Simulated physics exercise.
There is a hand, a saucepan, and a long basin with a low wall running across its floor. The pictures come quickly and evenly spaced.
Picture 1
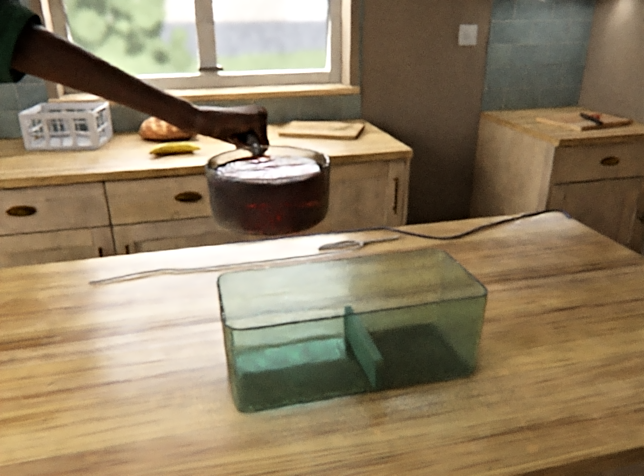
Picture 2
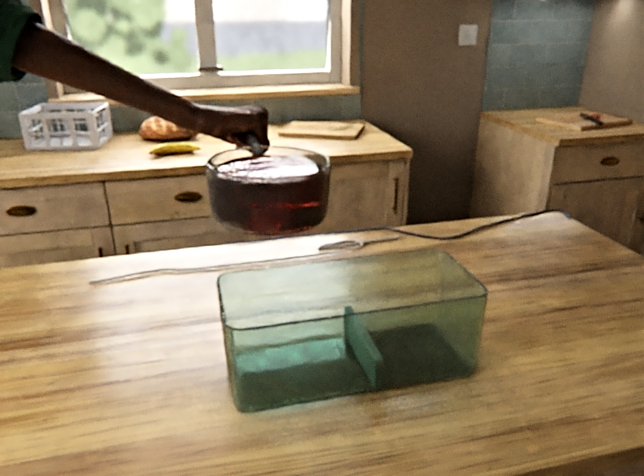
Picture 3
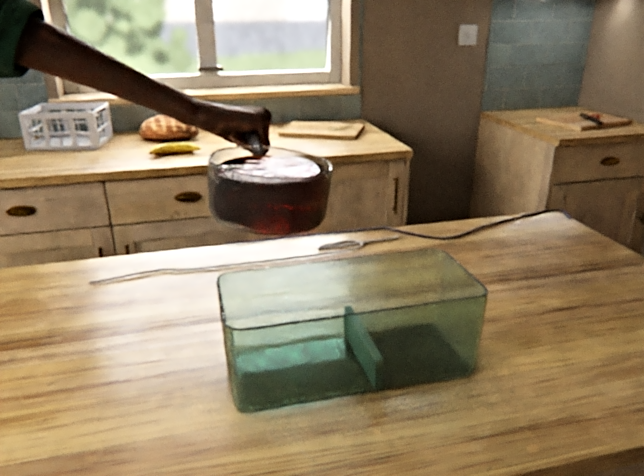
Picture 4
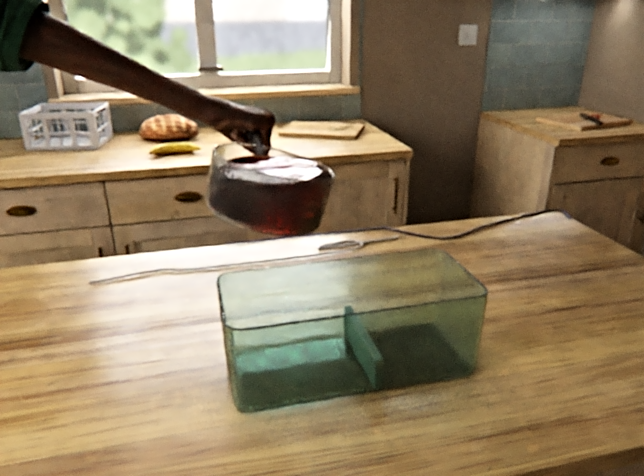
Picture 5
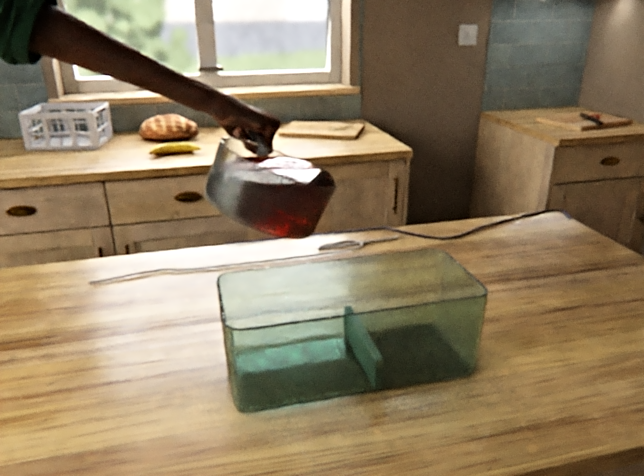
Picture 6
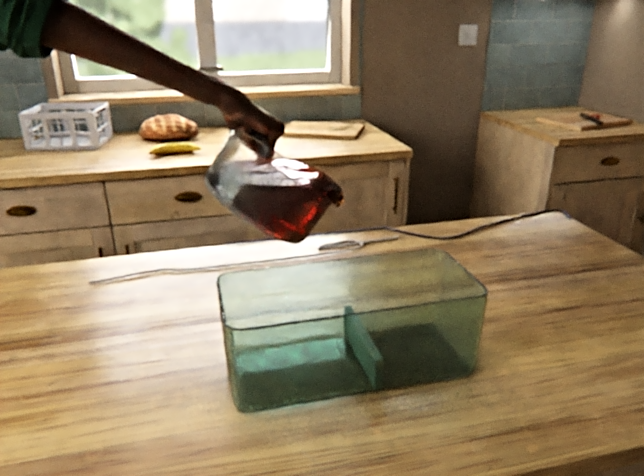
A hand held a glass bowl of dark red tea above a clear green basin with a low wall inside, then tilted it steadily to the right until it leaned well over.
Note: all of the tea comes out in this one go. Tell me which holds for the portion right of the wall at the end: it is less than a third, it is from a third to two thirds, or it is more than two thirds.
Middling share.
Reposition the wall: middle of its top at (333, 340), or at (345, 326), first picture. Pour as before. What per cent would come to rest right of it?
It works out to around 75 per cent for the first and around 70 per cent for the second.
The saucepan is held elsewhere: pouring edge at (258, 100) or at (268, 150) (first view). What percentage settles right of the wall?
It comes to about 10 %, followed by about 10 %.
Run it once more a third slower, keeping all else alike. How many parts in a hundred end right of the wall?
About 65 %.
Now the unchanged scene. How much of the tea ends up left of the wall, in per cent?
50 in a hundred.
A moment on, the saucepan is tipped right over and 16 per cent is still to pour, 9 is left of the wall and 34 right of it.
Next, the saucepan is tipped right over and 2 per cent is still to pour, 42 is left of the wall and 50 right of it.
Then the saucepan is tipped right over and 0 per cent is still to pour, 51 is left of the wall and 46 right of it.
Later the saucepan is tipped right over and 0 per cent is still to pour, 52 is left of the wall and 46 right of it.
In the end 52 per cent lies left of the wall, 46 right of it and 2 outside.
